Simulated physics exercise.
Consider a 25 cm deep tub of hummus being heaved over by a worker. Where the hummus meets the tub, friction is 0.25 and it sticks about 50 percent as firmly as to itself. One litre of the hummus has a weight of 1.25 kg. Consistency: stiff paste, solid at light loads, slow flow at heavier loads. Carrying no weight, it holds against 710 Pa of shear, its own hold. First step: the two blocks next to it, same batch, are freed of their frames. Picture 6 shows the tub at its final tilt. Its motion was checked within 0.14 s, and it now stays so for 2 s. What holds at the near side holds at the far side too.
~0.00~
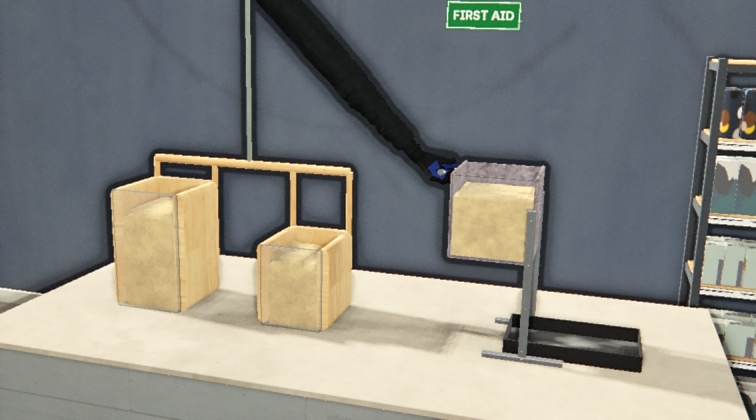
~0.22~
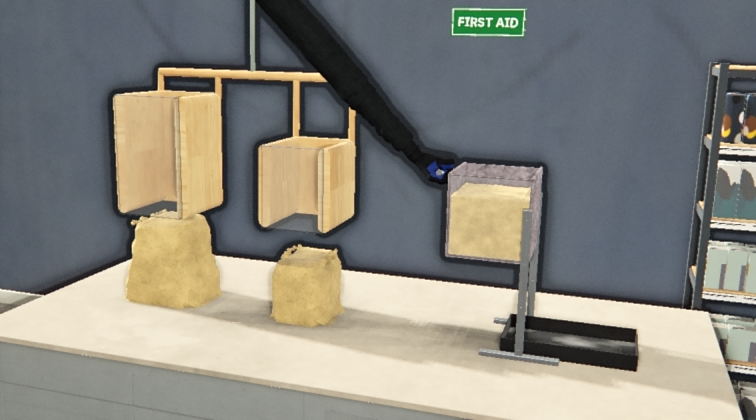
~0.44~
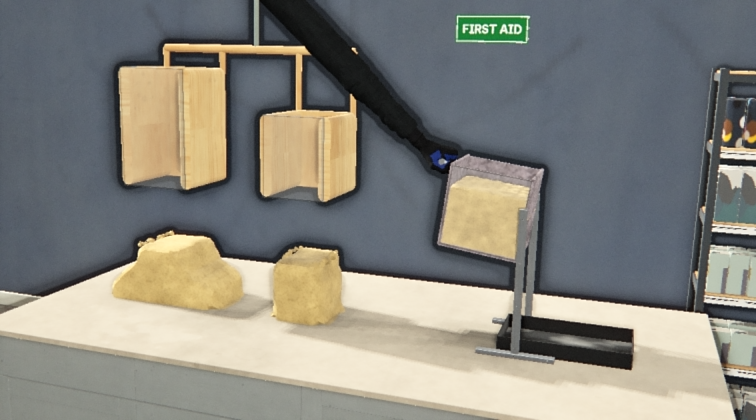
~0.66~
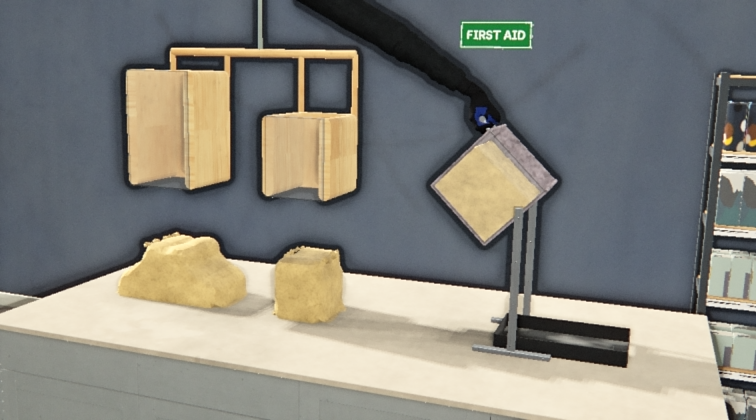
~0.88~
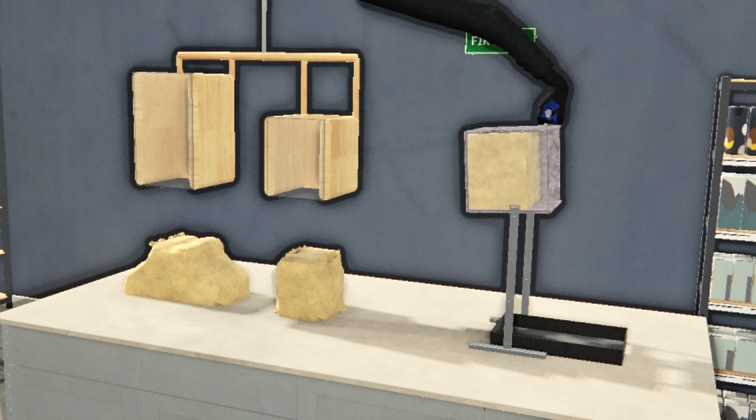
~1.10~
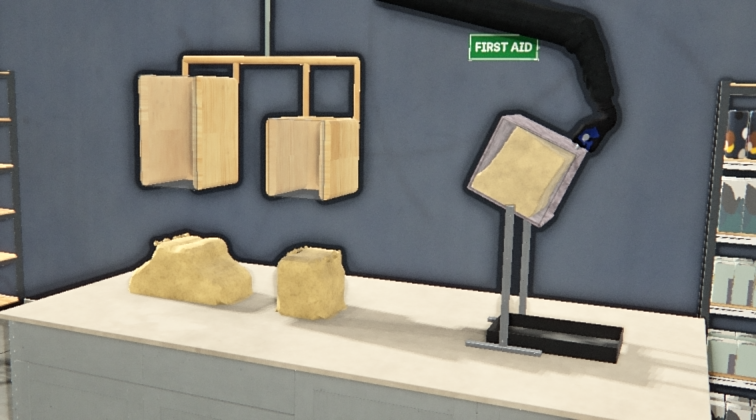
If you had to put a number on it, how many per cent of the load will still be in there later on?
My estimate is close to 0 per cent.
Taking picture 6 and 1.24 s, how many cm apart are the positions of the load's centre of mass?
About 9 cm.
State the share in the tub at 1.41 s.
Some 20 per cent.
After 1.24 s, the tub is at 114 degrees and holds 74 %.
After 1.41 s, the tub is at 114 degrees and holds 20 %.
After 1.58 s, the tub is at 114 degrees and holds 0 %.
After 1.75 s, the tub is at 114 degrees and holds 0 %.
After 3.10 s, at the end, the tub is at 114 degrees and holds 0 %.
